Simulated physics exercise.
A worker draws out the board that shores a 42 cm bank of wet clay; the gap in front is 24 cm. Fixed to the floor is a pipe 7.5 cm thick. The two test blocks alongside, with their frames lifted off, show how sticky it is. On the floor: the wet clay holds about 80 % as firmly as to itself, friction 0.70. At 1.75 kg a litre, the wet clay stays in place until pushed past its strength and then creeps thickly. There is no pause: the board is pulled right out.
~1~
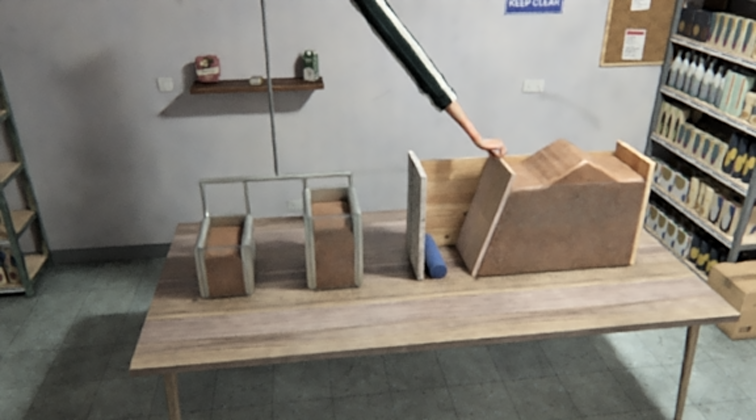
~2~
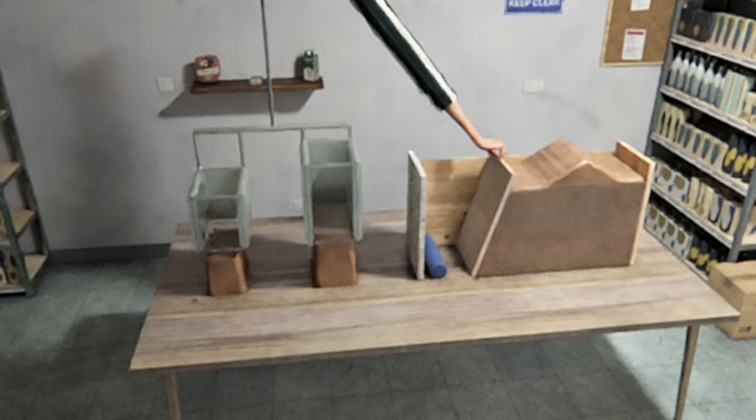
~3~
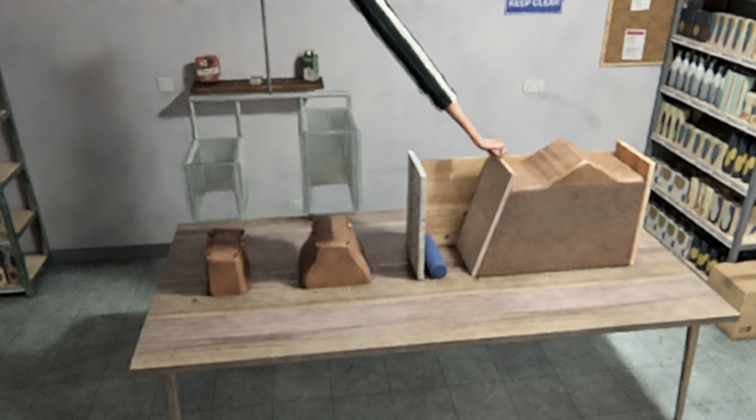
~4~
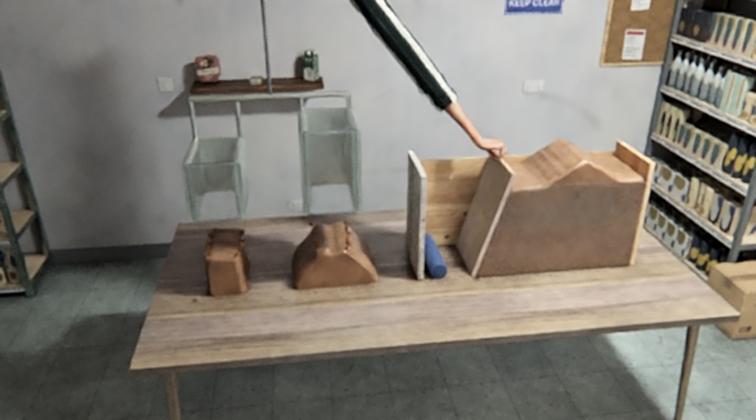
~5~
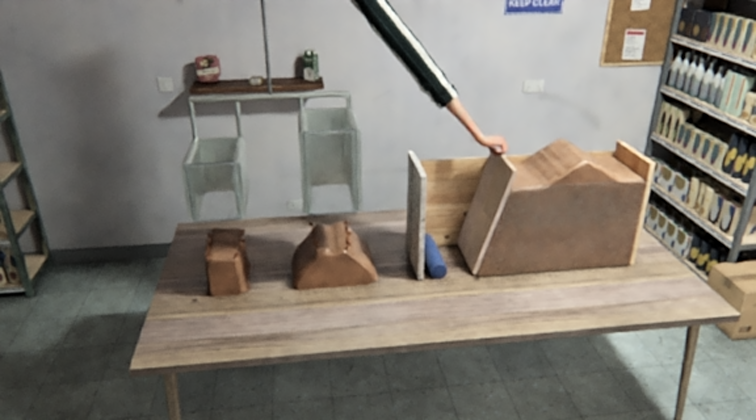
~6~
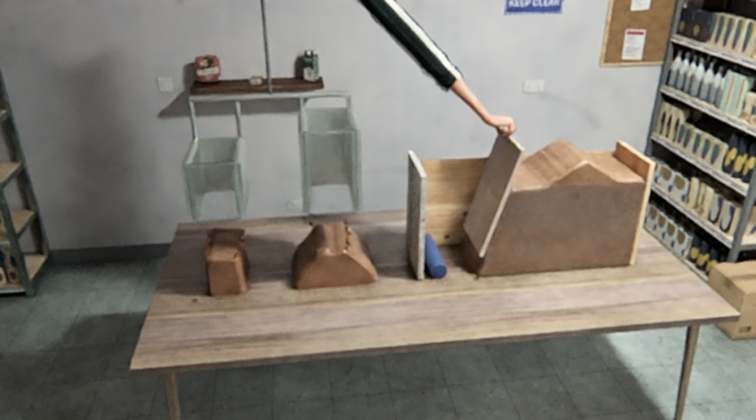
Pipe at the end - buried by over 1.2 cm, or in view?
Buried.
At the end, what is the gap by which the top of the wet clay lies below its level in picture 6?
By my estimate, near 9.5 cm.
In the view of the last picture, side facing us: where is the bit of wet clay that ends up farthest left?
I'd point to around (438, 261).
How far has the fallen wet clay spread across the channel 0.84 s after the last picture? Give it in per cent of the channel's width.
I'd put it at close to 70 % of the channel's width.
Another 0.25 s on from the sixth picture, the face still stands and nothing lies on the pipe.
Another 0.54 s on from the sixth picture, the fallen stuff reaches 37 % of the way across and nothing lies on the pipe.
Another 0.84 s on from the sixth picture, the fallen stuff reaches 72 % of the way across and 4.7 cm lies on the pipe.
Another 1.14 s on from the sixth picture, the fallen stuff reaches 75 % of the way across and 5.9 cm lies on the pipe.
Another 1.19 s on from the sixth picture, at the end, the fallen stuff reaches 75 % of the way across and 5.9 cm lies on the pipe.
